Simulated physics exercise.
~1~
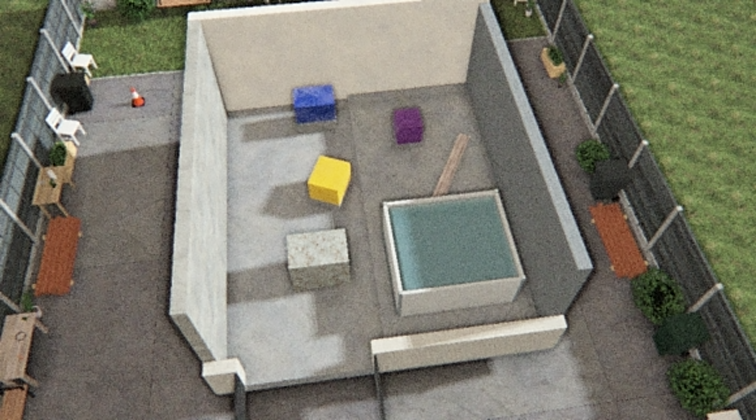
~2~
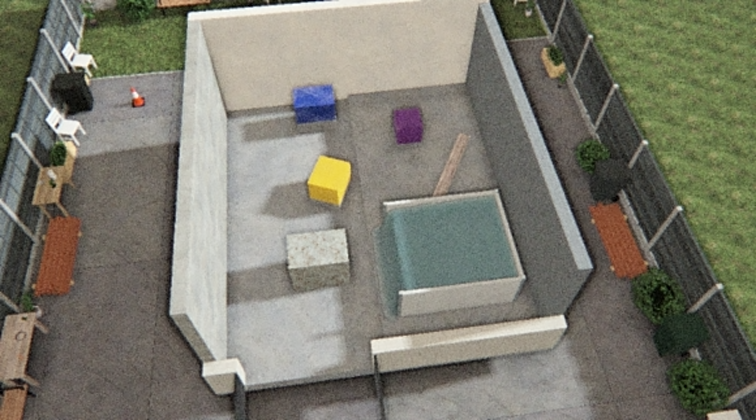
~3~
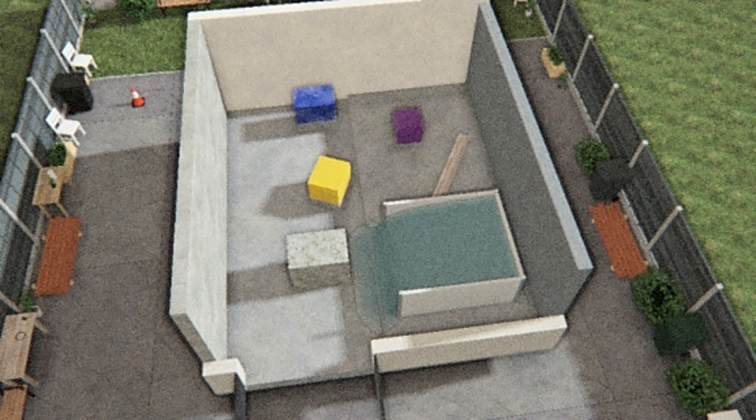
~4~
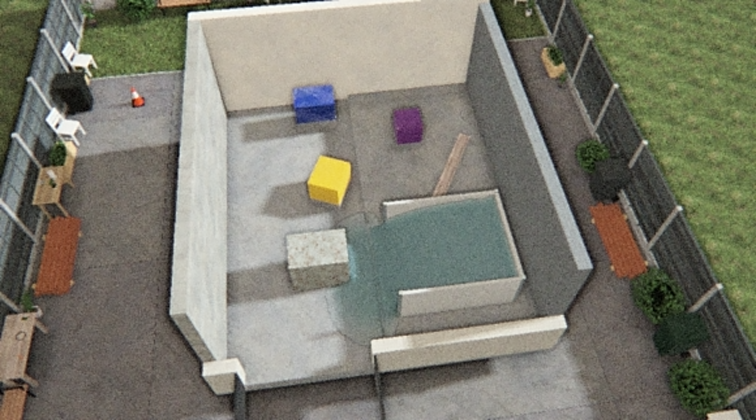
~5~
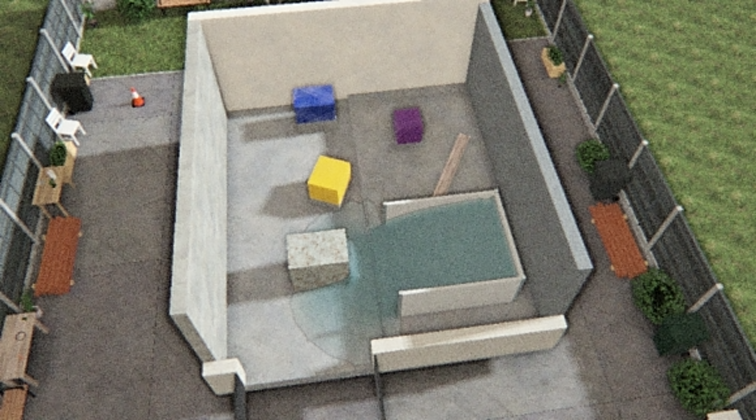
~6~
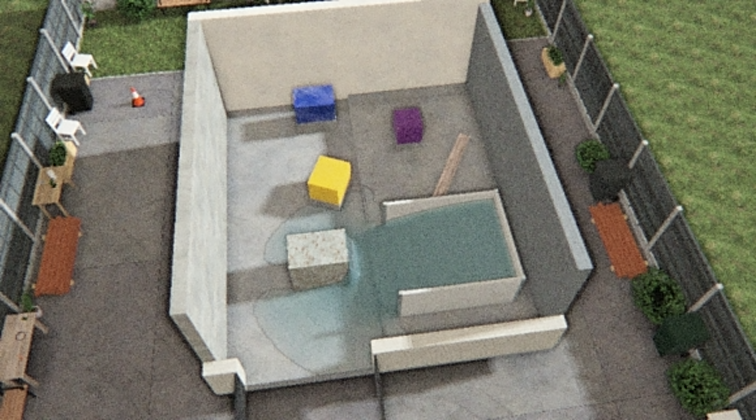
Water pours from the open left side of a pale-walled tank in a walled grey court, seen from high above with the camera still. A speckled grey block stands left of the tank, a yellow block behind it, blue and purple blocks near the back wall, and a plank behind the tank. The sheet spreads left across the floor, meets the speckled block and fans around it, while the blocks stay put.
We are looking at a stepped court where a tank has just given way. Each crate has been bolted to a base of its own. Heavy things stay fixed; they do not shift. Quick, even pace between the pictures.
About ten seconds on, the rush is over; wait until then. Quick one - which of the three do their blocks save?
As I see it, as for the yellow crate it's moistened by the water. As for the purple crate it's untouched by the water. As for the blue crate it's untouched by the water.
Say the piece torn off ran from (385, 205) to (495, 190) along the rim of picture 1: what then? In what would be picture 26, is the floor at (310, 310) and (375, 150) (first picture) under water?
Untouched, submerged.
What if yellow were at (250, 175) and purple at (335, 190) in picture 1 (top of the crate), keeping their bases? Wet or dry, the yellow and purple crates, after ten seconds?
Result: Yellow one is overtopped; purple one is overtopped.
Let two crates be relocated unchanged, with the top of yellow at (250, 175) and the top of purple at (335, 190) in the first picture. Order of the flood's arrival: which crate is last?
From the scene, I'd name the blue one.
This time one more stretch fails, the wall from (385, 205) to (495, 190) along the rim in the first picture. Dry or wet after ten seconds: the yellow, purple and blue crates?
The yellow crate is reached; the purple crate is reached; the blue crate is reached.
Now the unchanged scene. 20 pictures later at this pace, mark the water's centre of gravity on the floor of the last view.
Point: (324, 241).
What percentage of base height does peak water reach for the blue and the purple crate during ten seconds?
Some 50 and 40 % respectively.
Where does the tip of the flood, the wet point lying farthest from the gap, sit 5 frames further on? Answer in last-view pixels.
My estimate: Roughly (228, 184).
A moment on, water covers 35 % of the floor; the yellow crate water round its plinth, the purple crate not reached, the blue crate not reached.
Next, water covers 50 % of the floor; the yellow crate water round its plinth, the purple crate not reached, the blue crate not reached.
Then, water covers 60 % of the floor; the yellow crate water round its plinth, the purple crate water round its plinth, the blue crate water round its plinth.
Later, water covers 75 % of the floor; the yellow crate water round its plinth, the purple crate water round its plinth, the blue crate water round its plinth.
In the end, water covers 75 % of the floor; the yellow crate was topped, the purple crate stayed above the water, the blue crate stayed above the water.
